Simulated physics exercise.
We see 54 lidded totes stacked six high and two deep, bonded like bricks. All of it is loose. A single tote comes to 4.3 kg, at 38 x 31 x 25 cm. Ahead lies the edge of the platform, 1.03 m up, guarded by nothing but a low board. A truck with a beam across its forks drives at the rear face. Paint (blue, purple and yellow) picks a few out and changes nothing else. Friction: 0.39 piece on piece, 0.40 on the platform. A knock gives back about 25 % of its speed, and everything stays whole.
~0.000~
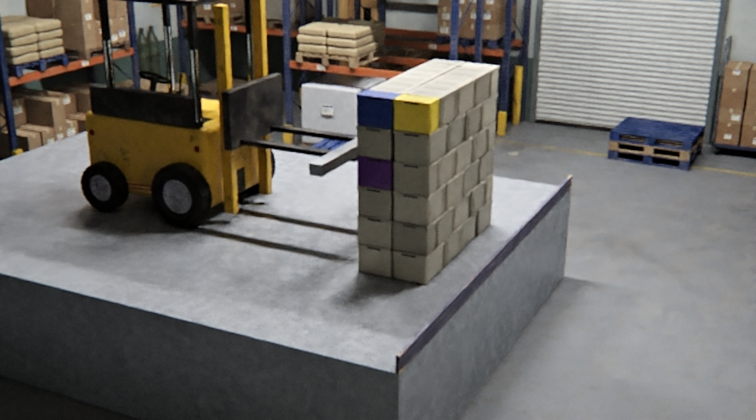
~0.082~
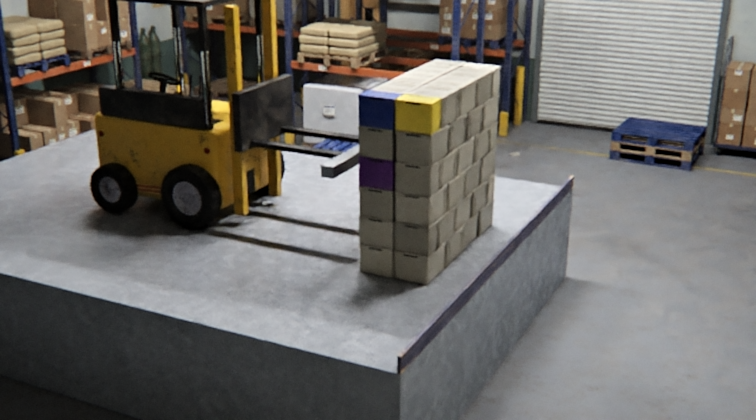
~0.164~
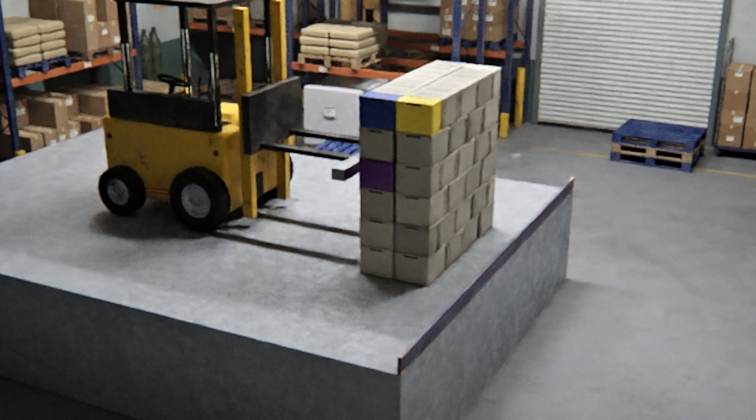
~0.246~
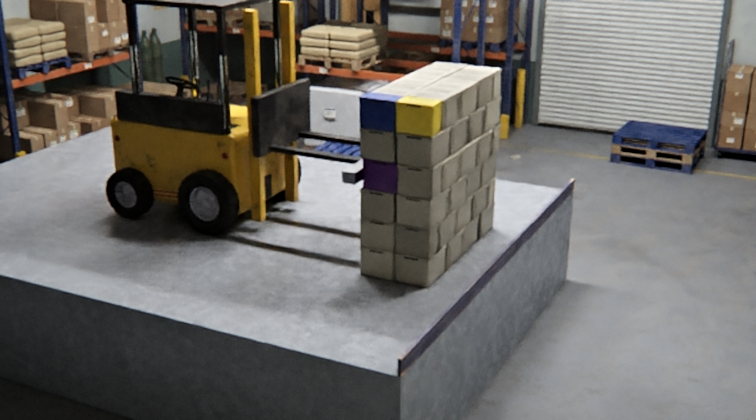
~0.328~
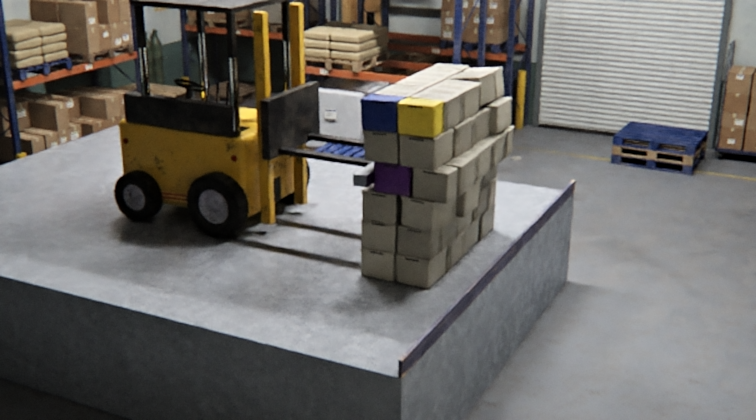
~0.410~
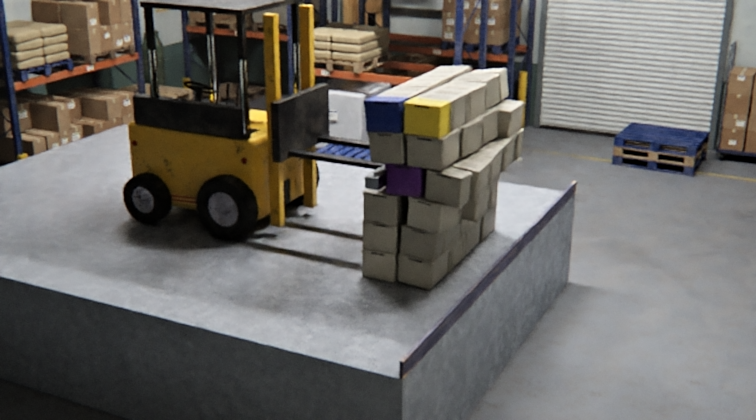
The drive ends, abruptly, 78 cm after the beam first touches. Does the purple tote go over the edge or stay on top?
The purple tote drops off.
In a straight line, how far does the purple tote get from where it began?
Roughly 285 cm away.
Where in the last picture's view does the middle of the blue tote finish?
Near (301, 296).
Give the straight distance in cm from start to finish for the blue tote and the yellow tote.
Moved: Blue 160, yellow 260.
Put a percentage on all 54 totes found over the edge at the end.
Near 45 per cent.
After 0.60 s, none of the 54 totes over the edge, 40 disturbed; purple tote leaning 13°; blue tote leaning 32°.
After 0.88 s, none of the 54 totes over the edge, 42 disturbed; purple tote leaning 24°, 25 cm lower; blue tote leaning 63°, 44 cm lower.
After 1.30 s, 9 of the 54 totes over the edge; purple tote on its side; blue tote on its side.
After 1.90 s, 23 of the 54 totes over the edge; purple tote leaning 47°, 1.66 m lower; yellow tote upside down.
By the end (2.6 s), 23 of the 54 totes over the edge; purple tote on its side; yellow tote upside down; blue tote 1.27 m lower.
